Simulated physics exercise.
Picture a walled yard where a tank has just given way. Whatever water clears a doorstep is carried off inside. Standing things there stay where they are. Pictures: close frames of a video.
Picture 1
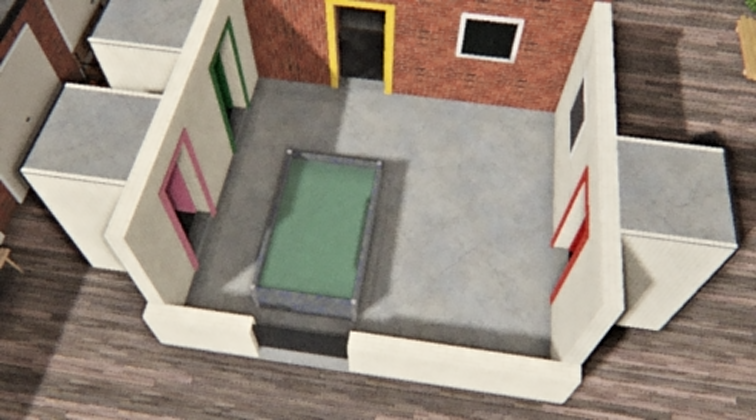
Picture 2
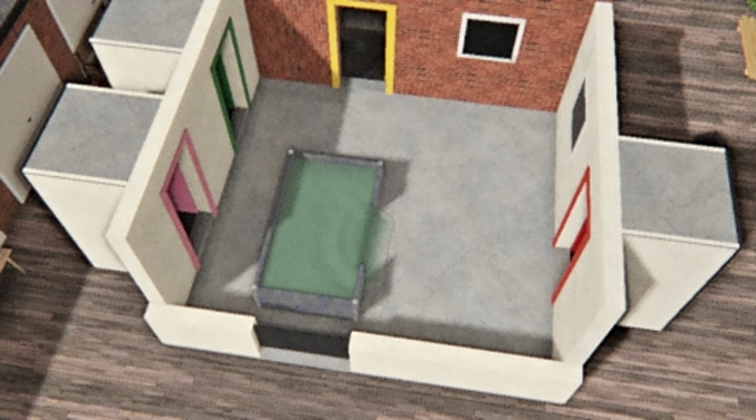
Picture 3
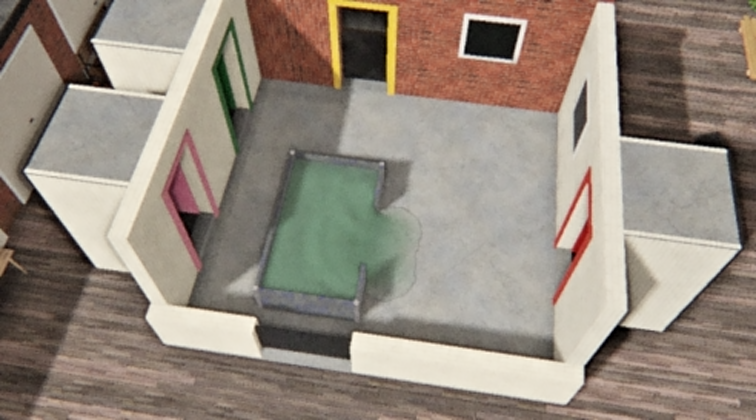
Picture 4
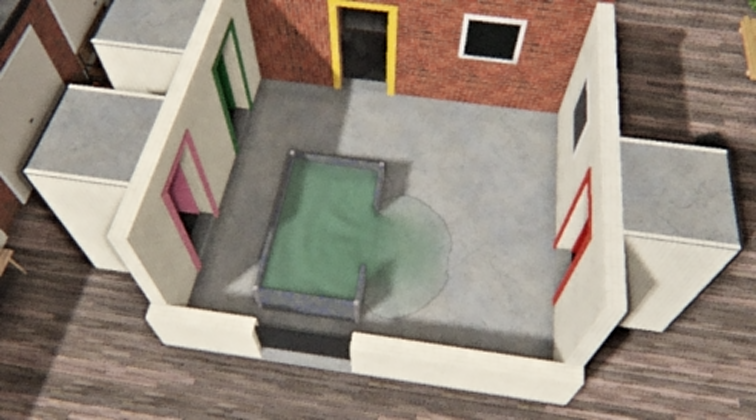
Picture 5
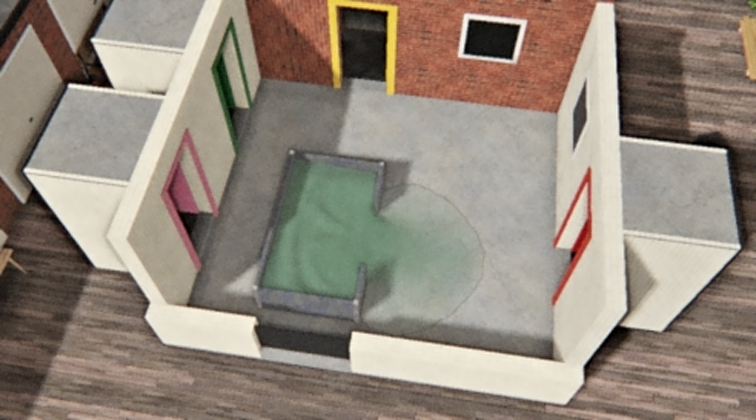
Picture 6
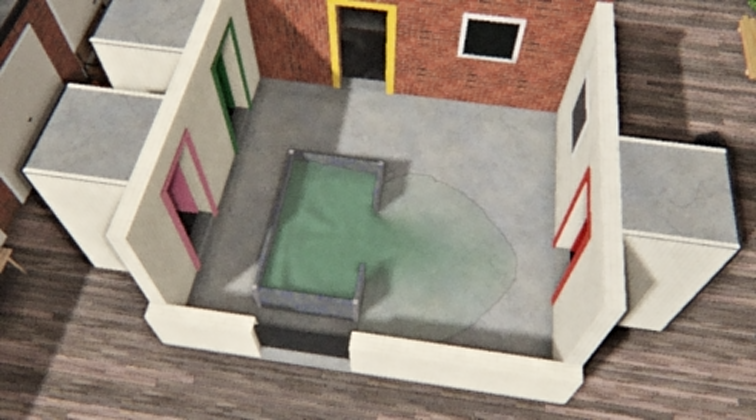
Green water pours through a gap in the tank's right side and spreads across the grey floor.
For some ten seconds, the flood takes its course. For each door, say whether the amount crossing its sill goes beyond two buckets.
At the end, red door: Over two buckets; green door: At most two buckets; yellow door: At most two buckets; pink door: At most two buckets.
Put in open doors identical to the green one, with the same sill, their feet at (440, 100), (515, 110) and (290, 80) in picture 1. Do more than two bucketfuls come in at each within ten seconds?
Stays below the line; crosses the line; stays below the line.
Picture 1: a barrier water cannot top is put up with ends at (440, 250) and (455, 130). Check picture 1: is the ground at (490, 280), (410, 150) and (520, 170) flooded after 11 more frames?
In order: Soaked, soaked, untouched.
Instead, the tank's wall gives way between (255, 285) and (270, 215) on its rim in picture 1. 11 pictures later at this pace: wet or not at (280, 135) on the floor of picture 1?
Verdict: Flooded.
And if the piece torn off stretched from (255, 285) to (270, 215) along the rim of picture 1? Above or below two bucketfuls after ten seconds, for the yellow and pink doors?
In that case the yellow door overshoots, while the pink door overshoots.
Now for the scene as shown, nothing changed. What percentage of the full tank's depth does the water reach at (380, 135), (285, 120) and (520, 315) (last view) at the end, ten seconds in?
Respectively 8, 14 and 12 per cent.
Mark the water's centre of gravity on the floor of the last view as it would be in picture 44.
The balance point is around (429, 227).
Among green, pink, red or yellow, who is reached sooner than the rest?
Looks like the red one.
A moment on, water covers 35 % of the floor; the red door over two buckets in, the green door not reached, the yellow door not reached, the pink door not reached.
Next, water covers 45 % of the floor; the red door far over two buckets in, the green door not reached, the yellow door not reached, the pink door not reached.
Then, water covers 50 % of the floor; the red door far over two buckets in, the green door not reached, the yellow door not reached, the pink door not reached.
Later, water covers 80 % of the floor; the red door far over two buckets in, the green door not reached, the yellow door wet at the sill, nothing in, the pink door not reached.
In the end, water covers 95 % of the floor; the red door far over two buckets in, the green door under two buckets in, the yellow door wet at the sill, nothing in, the pink door wet at the sill, nothing in.
